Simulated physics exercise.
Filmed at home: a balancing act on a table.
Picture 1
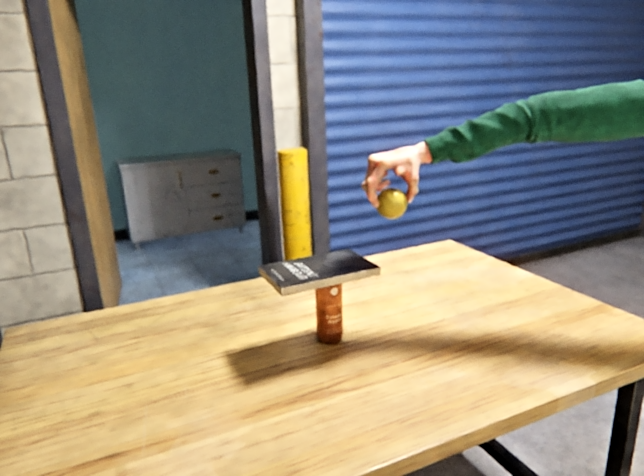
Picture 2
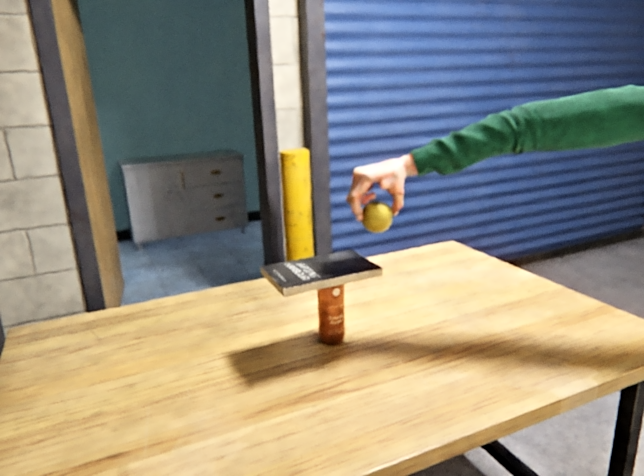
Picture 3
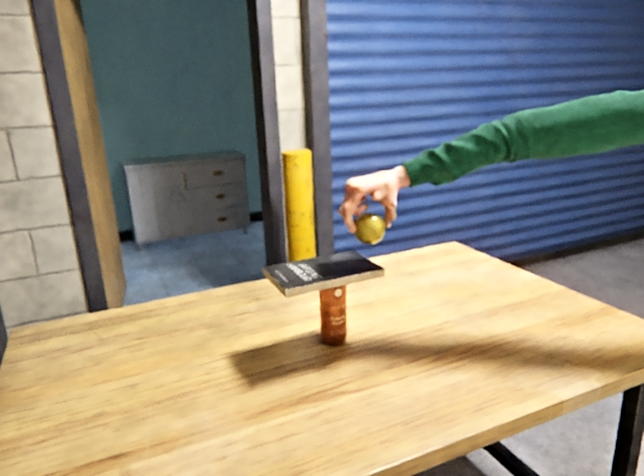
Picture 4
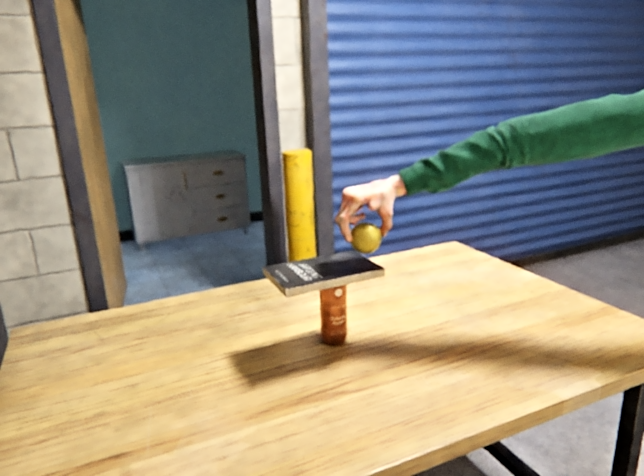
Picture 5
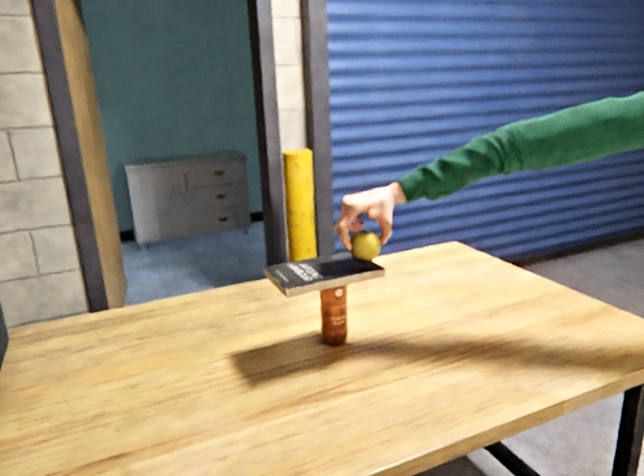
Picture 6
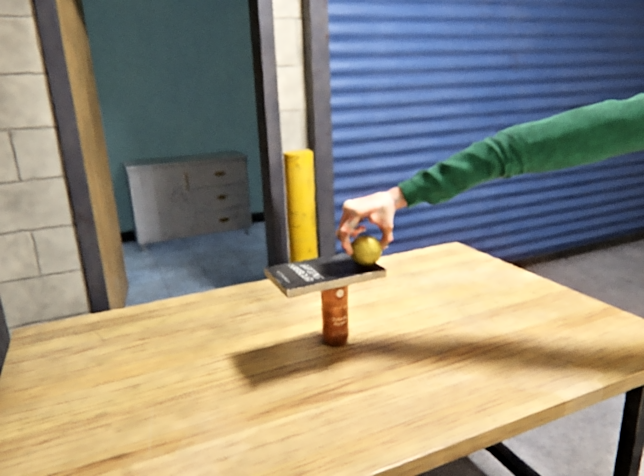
A hand in a green sleeve lowered a small yellow apple, moving slightly left on the way, onto the right side of a dark book balanced on an orange can, its fingers still around it.
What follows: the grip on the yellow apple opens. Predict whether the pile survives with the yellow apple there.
No fall.
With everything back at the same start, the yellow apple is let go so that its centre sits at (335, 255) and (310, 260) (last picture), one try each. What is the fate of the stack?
On the first try it stays put; on the second try it falls down.
Then, 0.30 s later than the last frame, all is still.
Then, 0.70 s later than the last frame, yellow apple resting near (366, 251).
When it is over, all 3 as before. End places, in pixels of the last picture, yellow apple near (366, 251). The stack keeps its balance.
